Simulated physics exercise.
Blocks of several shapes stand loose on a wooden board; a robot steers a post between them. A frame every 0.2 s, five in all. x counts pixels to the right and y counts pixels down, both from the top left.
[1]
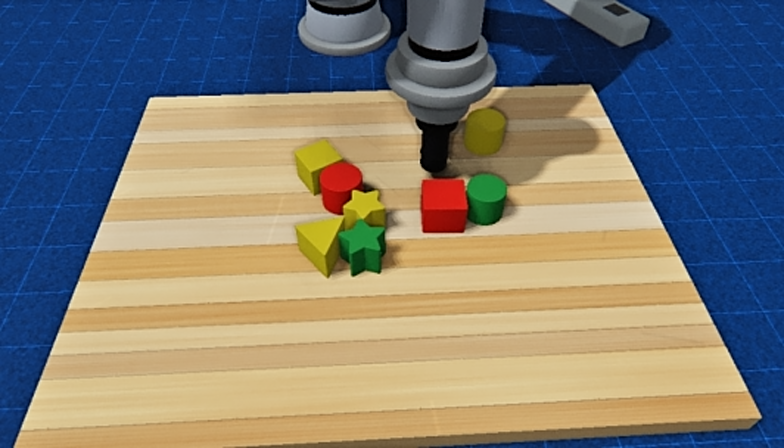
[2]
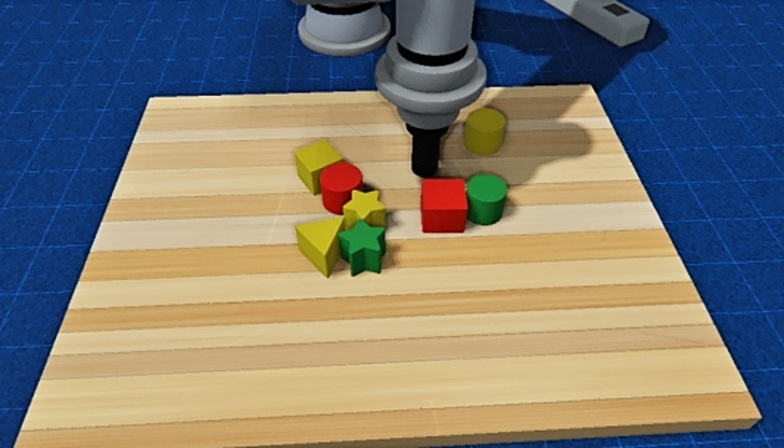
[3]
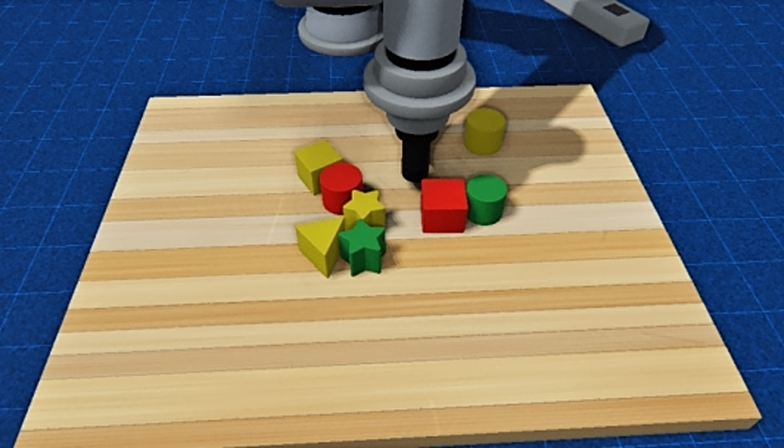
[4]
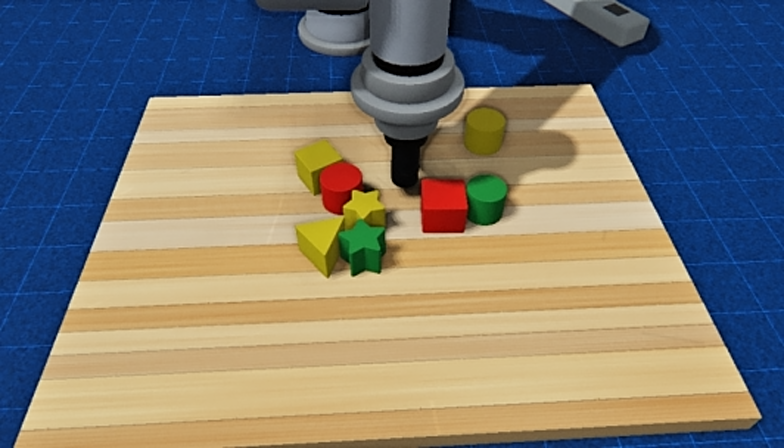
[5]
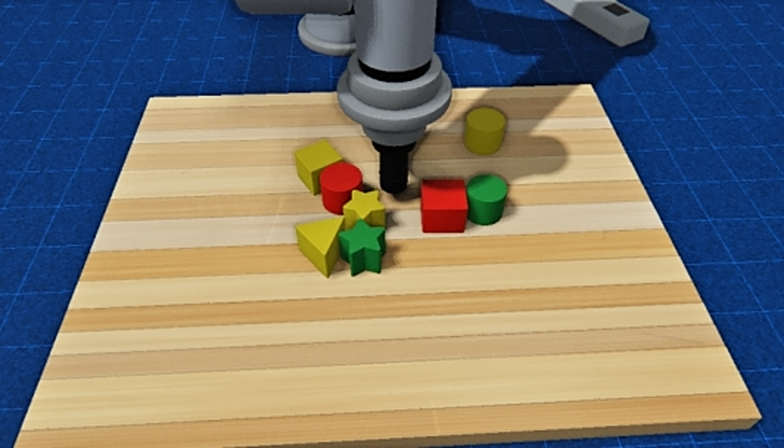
A grey robot arm with a black post reaches down over a striped wooden board on a blue tiled floor, seen from above at an angle. A yellow square block, red cylinder, yellow star, yellow triangular piece and green star cluster left of centre, with a red block, green cylinder and yellow cylinder to the right. The post glides left and slightly nearer between the groups, while the blocks and camera stay still.
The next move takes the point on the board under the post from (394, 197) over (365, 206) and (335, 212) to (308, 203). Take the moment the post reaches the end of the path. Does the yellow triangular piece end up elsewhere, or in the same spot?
The yellow triangular piece does not move.
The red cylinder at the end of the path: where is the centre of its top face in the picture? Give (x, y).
The point I'd pick in the picture is (274, 169).
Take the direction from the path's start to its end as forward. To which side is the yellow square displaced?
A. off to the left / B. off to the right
Correct choice: B.
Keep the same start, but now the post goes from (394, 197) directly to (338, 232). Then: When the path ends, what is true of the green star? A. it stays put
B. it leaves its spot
Letter B.
What follows on the original path. One third of the way, post (364, 195); yellow square (315, 153); red cylinder (329, 177).
Two thirds of the way, post (334, 201); yellow square (309, 150), turned 35° clockwise; red cylinder (302, 176); yellow star (360, 206), turned 30° anticlockwise.
At the end, post (307, 192); yellow square (306, 147), turned 50° clockwise; yellow triangular piece still; red cylinder (274, 169); yellow star (360, 206), turned 30° anticlockwise.
